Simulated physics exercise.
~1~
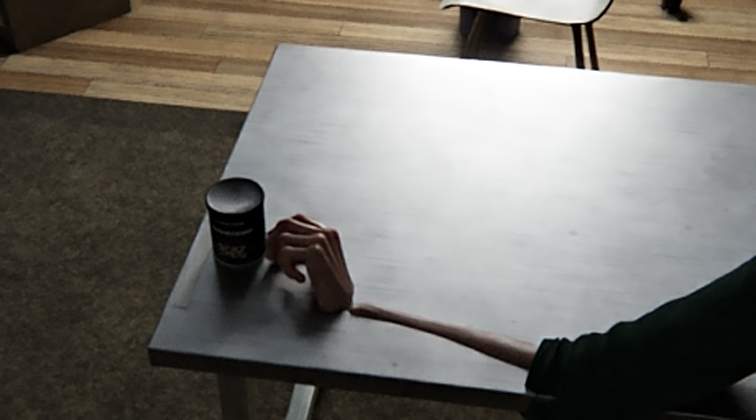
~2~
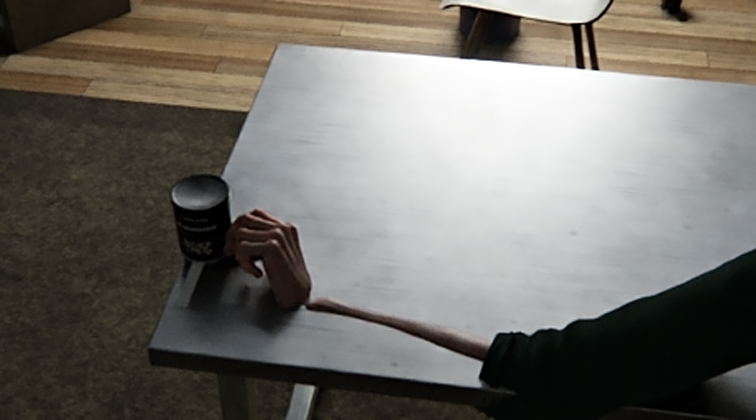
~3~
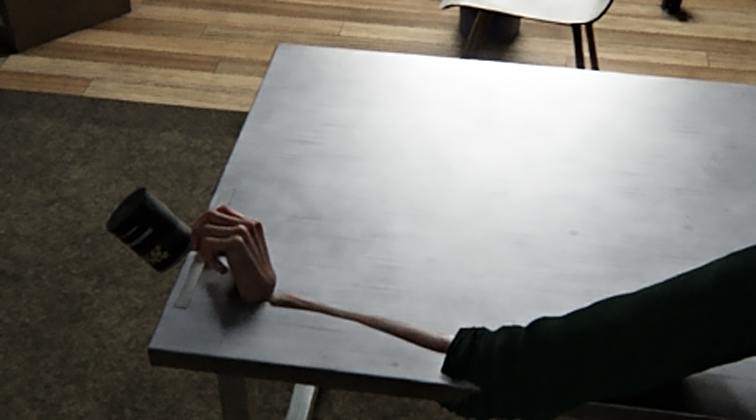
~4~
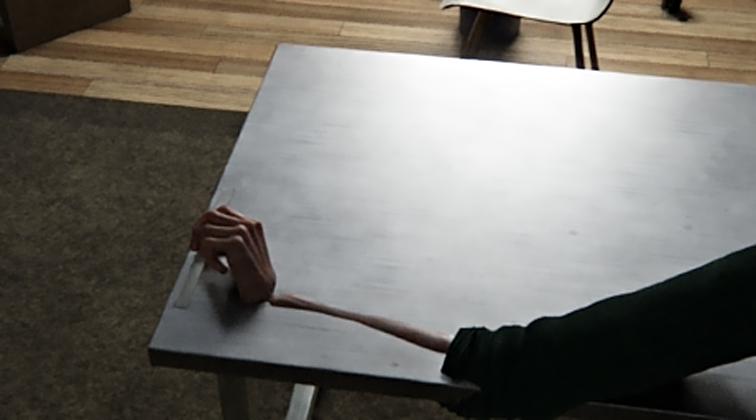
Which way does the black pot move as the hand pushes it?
The black pot moves to the left, towards the table's left edge.
